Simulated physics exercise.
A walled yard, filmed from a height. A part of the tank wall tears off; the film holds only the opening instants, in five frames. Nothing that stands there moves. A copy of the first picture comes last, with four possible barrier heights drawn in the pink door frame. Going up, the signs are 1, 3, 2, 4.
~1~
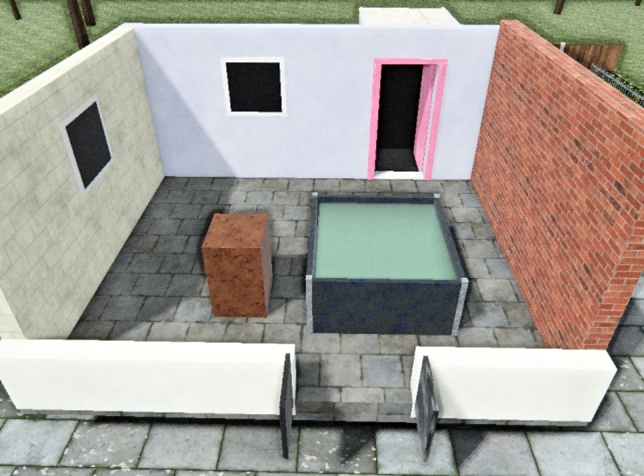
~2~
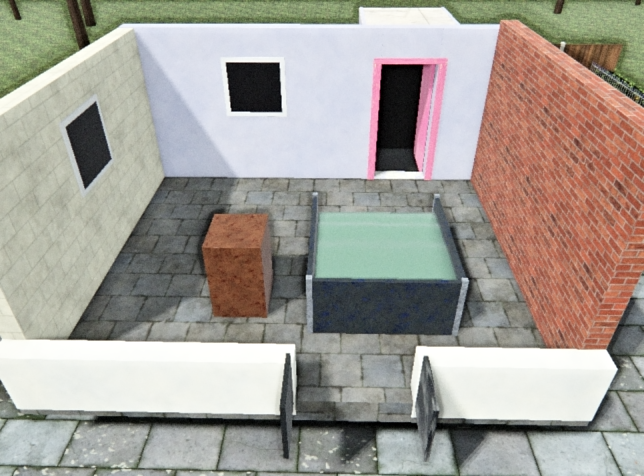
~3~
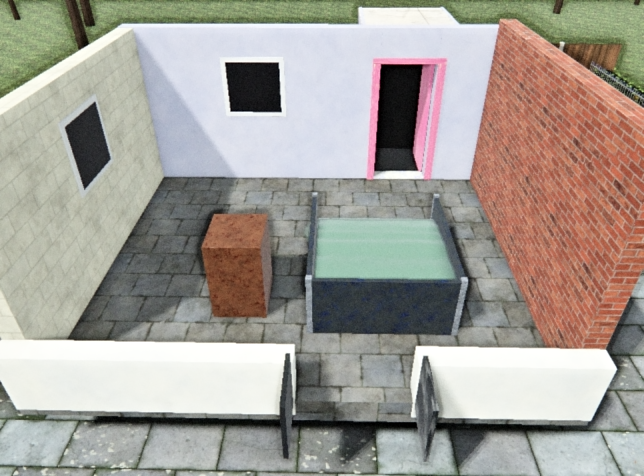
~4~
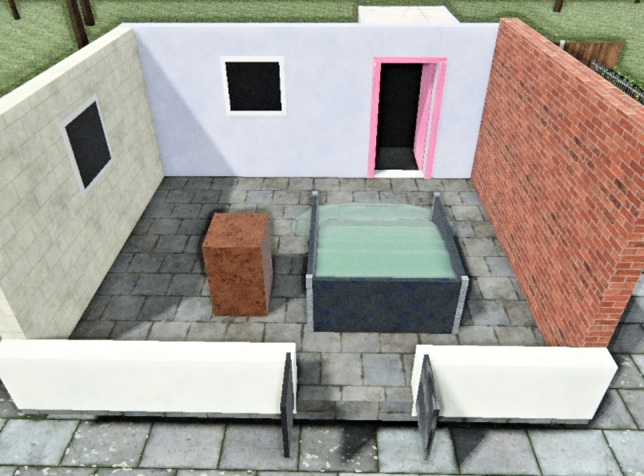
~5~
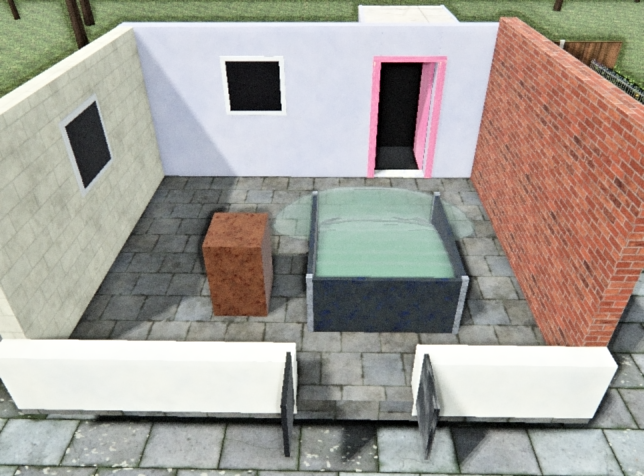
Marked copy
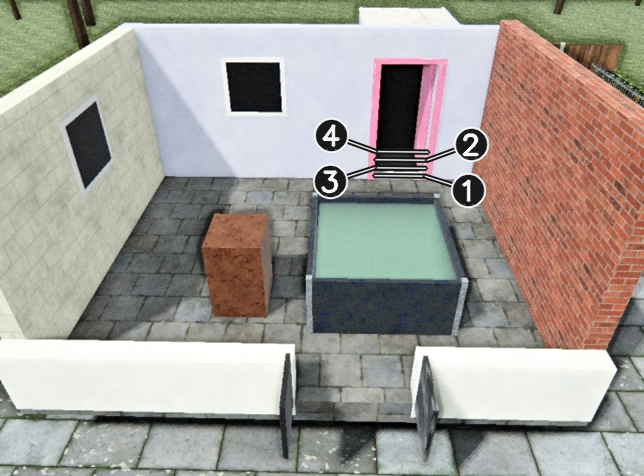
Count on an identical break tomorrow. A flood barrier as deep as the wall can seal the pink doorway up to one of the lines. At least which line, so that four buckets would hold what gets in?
I would pick line 2.
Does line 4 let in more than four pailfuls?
No, not at all.
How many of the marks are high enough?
Two of them.
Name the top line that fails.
Here it is line 3.
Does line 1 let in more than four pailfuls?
Yes, it does.
On the marked copy, 1 at (399, 175); 2 at (401, 160); 3 at (400, 168); 4 at (401, 151); from the bottom up 1, 3, 2, 4.
Choosing 1, dozens of bucketfuls pour in.
Choosing 2, a splash gets over, under a bucket.
Choosing 3, about 12 bucketfuls get in.
Choosing 4, nothing gets over.
